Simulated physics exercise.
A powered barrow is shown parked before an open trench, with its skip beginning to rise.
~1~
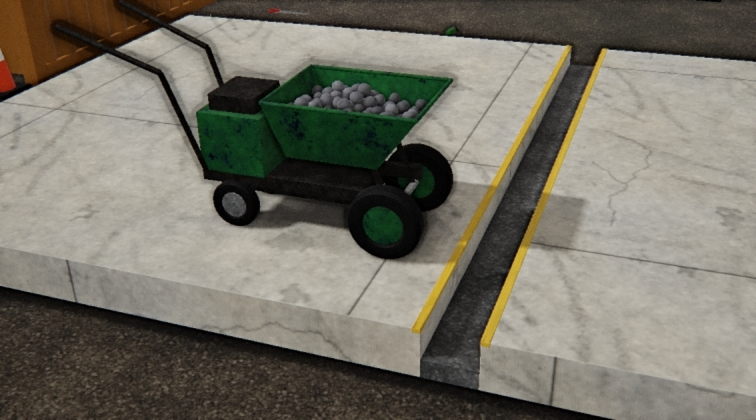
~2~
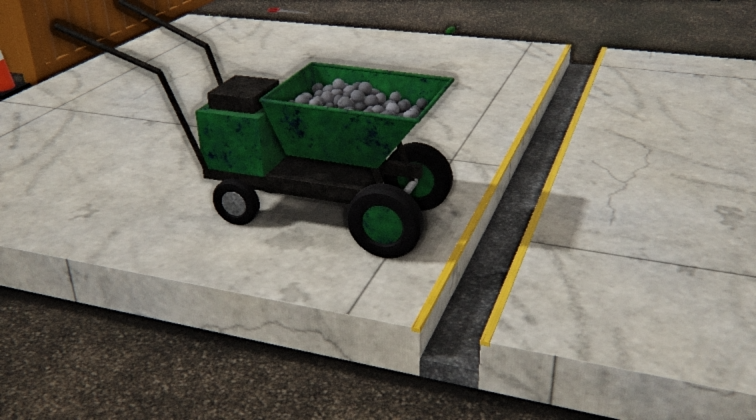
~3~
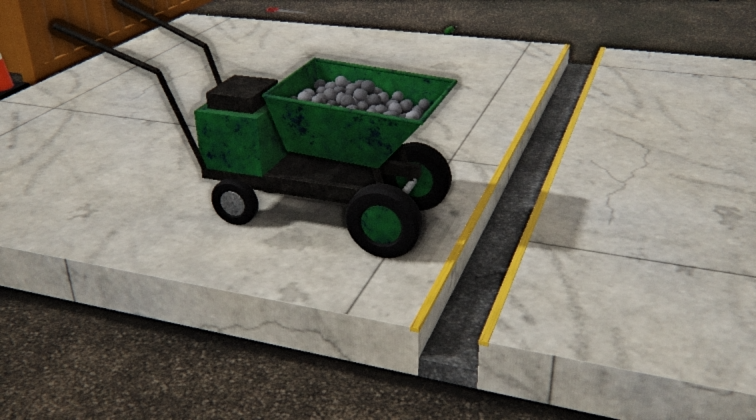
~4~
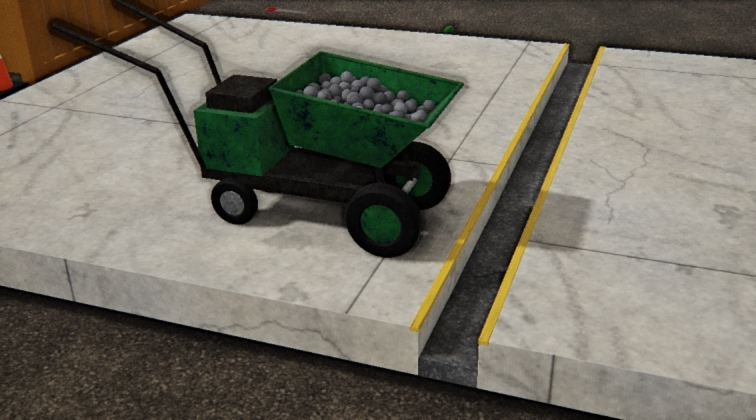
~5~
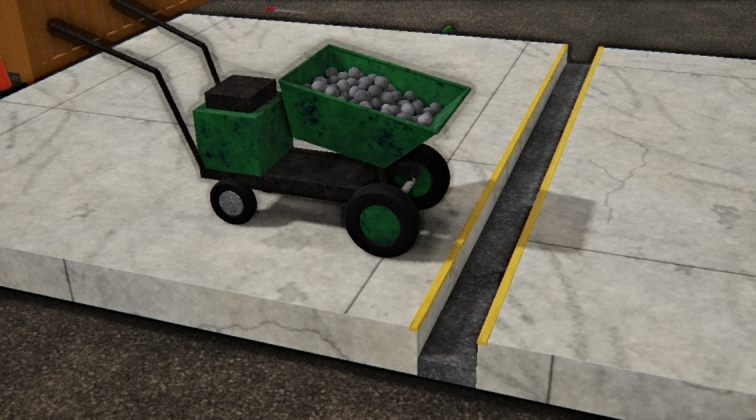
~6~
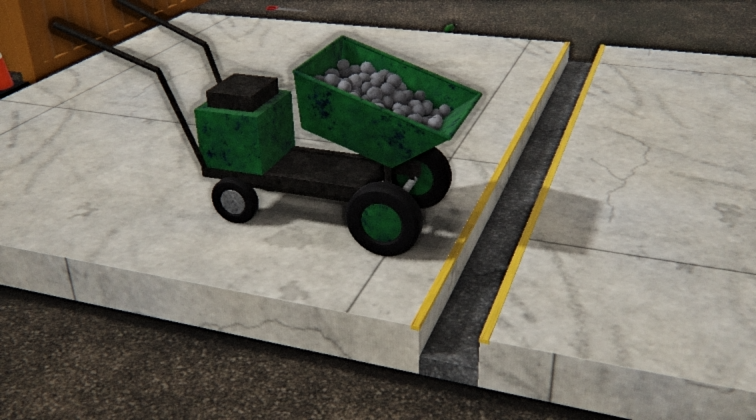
The green skip of a powered barrow, loaded with round grey cobbles, rises at its rear and tilts gradually forward to the right, while the barrow stays parked on pale slabs beside a narrow trench with yellow edges.
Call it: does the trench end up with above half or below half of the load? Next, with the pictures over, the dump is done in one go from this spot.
It ends up with below half.
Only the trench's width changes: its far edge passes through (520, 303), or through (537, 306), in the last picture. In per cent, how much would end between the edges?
40 and 70 percent.
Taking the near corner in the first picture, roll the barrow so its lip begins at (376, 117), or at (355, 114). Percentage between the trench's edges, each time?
70 %, then 80 %.
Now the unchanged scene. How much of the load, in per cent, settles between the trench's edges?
My estimate is some 5 %.
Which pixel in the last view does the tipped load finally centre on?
Near (564, 248).
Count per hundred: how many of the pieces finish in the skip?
Close to 10 per cent.
Shortly afterwards, skip tipped steeply; the whole lot in the skip.
Next, skip tipped right over; near two thirds in the skip; only a few in or heaped over the trench; near a quarter beyond it; only a few falling.
Some moments later, skip tipped right over; near a quarter in the skip; only a few in or heaped over the trench; the bulk beyond it.
In the end, skip tipped right over; a little in the skip; a little in or heaped over the trench; the bulk beyond it.
